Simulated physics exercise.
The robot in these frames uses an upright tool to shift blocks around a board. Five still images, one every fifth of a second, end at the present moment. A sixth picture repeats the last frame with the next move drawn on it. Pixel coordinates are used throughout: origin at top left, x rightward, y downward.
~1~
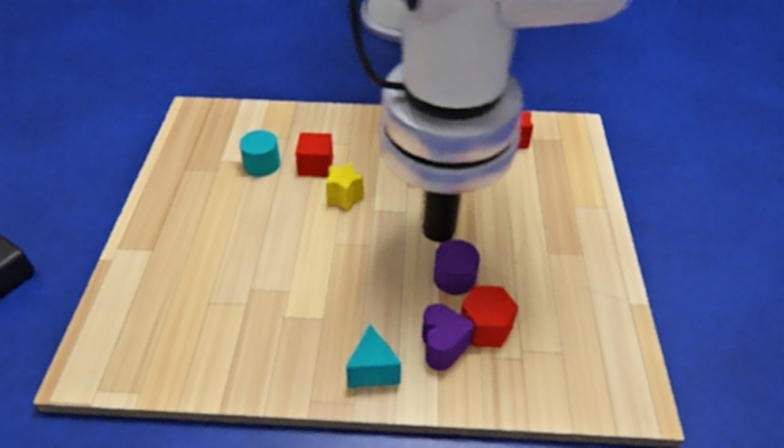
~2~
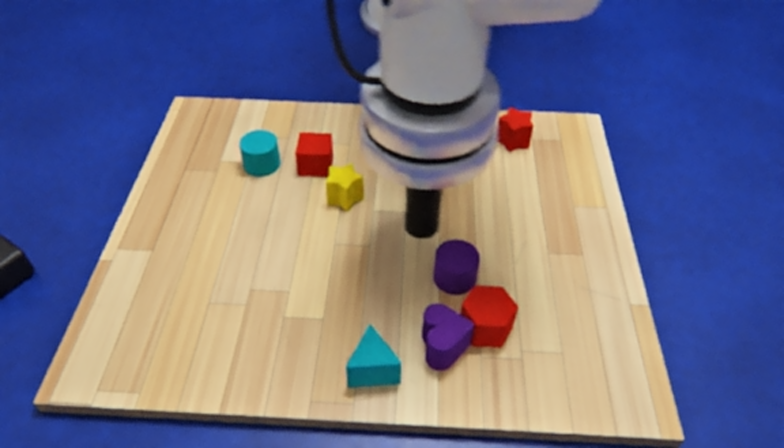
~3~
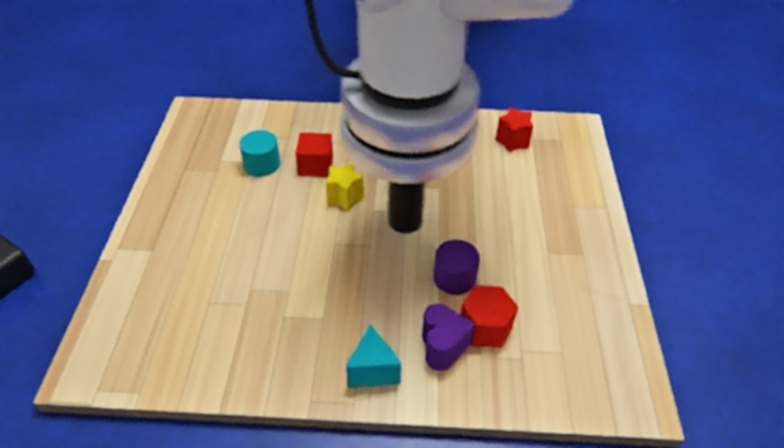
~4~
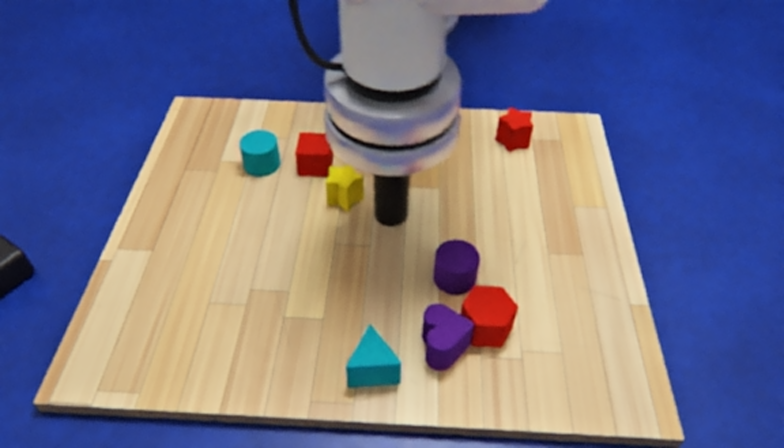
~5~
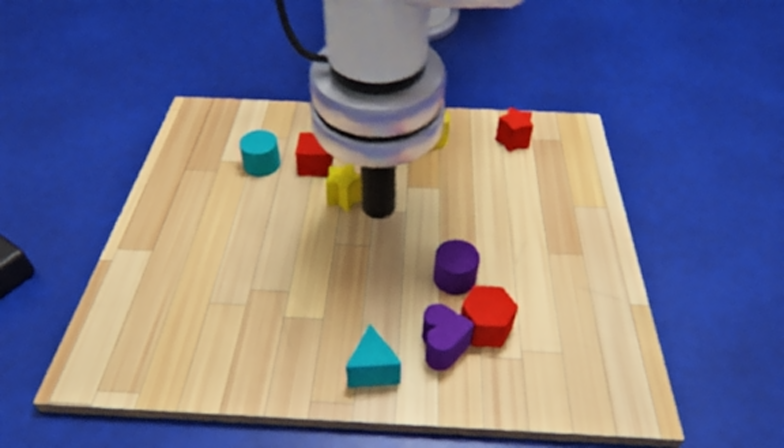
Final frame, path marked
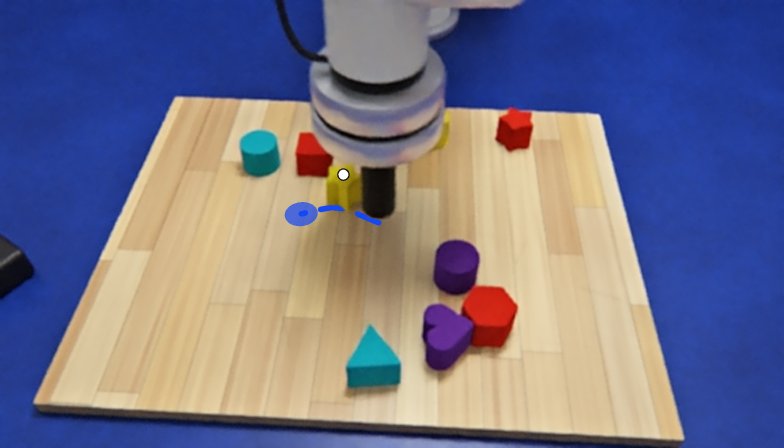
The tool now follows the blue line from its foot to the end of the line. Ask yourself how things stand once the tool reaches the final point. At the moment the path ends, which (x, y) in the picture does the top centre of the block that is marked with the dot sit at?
It will likely be found at (320, 165).
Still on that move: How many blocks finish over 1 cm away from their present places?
One block moves.
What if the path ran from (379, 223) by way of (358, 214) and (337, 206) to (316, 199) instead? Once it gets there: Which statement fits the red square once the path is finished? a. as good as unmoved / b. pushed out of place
Letter b.
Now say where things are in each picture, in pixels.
In the first picture, tool's lower end (439, 230); turquoise round block (258, 141); red square (314, 143); yellow star block (343, 175).
In the second picture, tool (422, 226); blocks still.
In the third picture, tool (405, 221); blocks still.
In the fourth picture, tool (391, 215); blocks still.
In the fifth picture, tool (379, 207); turquoise round block (258, 141); red square (314, 143); yellow star block (343, 175).
Drawn move, from (379, 223) by way of (355, 213) and (329, 208) to (301, 214); the dot is on the yellow star block.
The first path, step by step. Halfway along, tool (341, 193); yellow star block (329, 166), turned 25° clockwise.
At the end, tool (299, 198); turquoise round block still; red square (314, 141); yellow star block (320, 165), turned 45° clockwise.
